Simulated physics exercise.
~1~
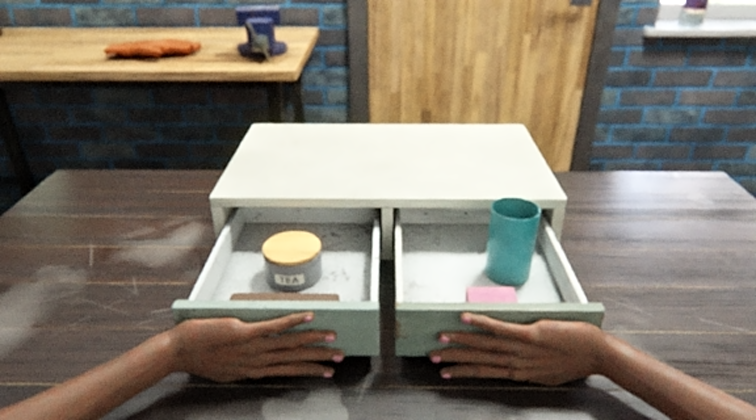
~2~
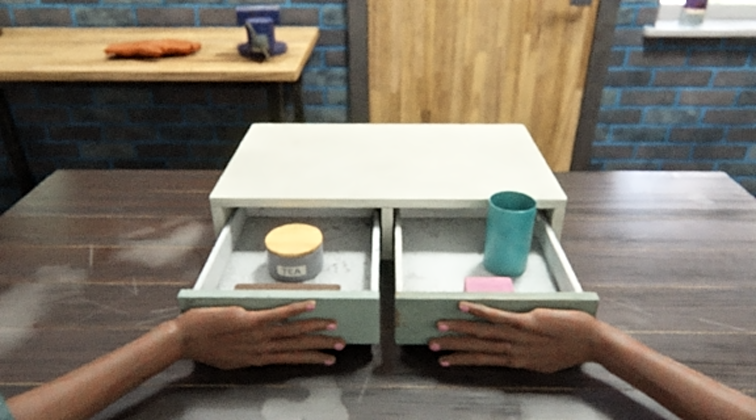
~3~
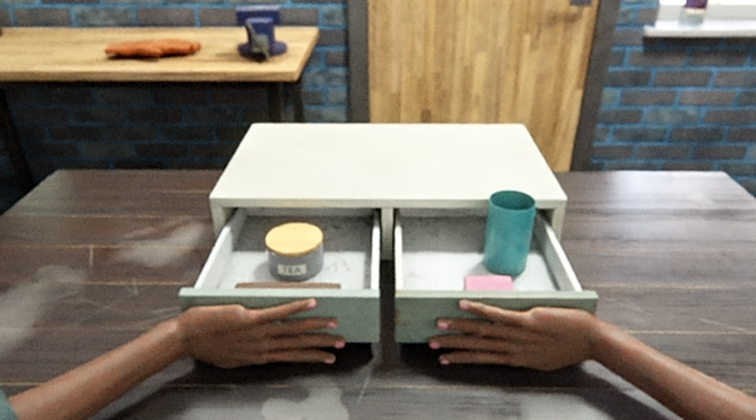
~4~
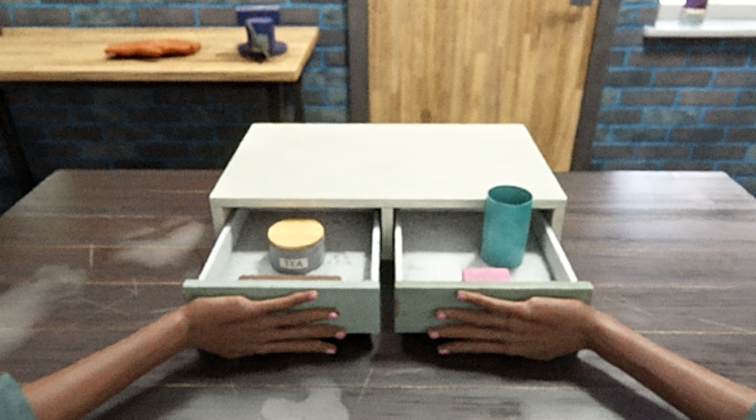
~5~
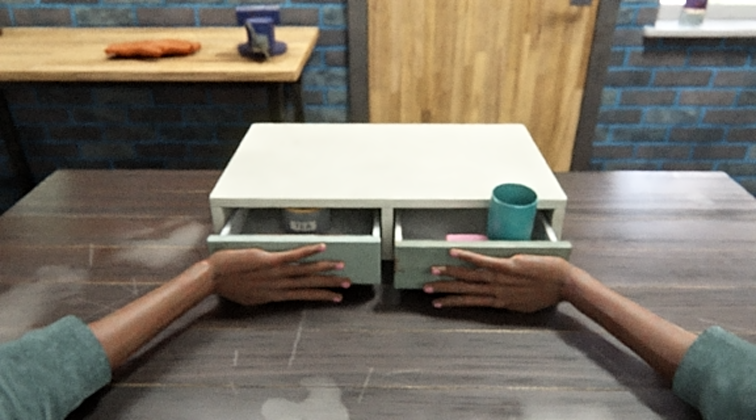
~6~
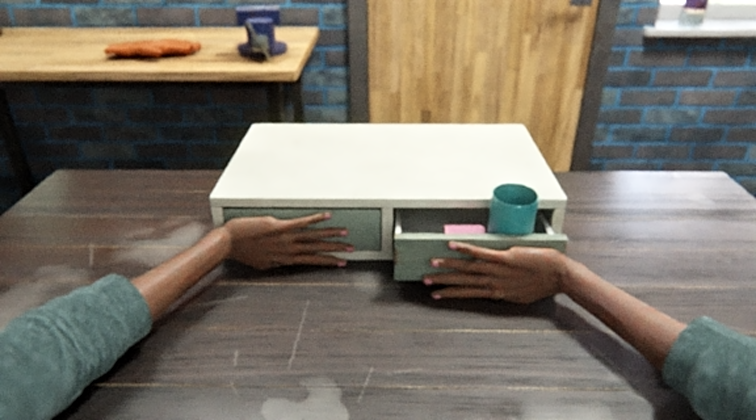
At first, two drawers of a small white chest stand open side by side on a dark wooden table, with a hand resting on each front. The left drawer holds a grey tea jar with a pale lid and a flat brown case, while the right holds a tall teal cup and a pink block. The hands push both drawers inward, slowly to begin with, then farther, carrying the contents along. The left drawer slides in until it shuts flush, hiding its contents. The right drawer stays ajar, with the teal cup standing up above its front near the chest's top edge.
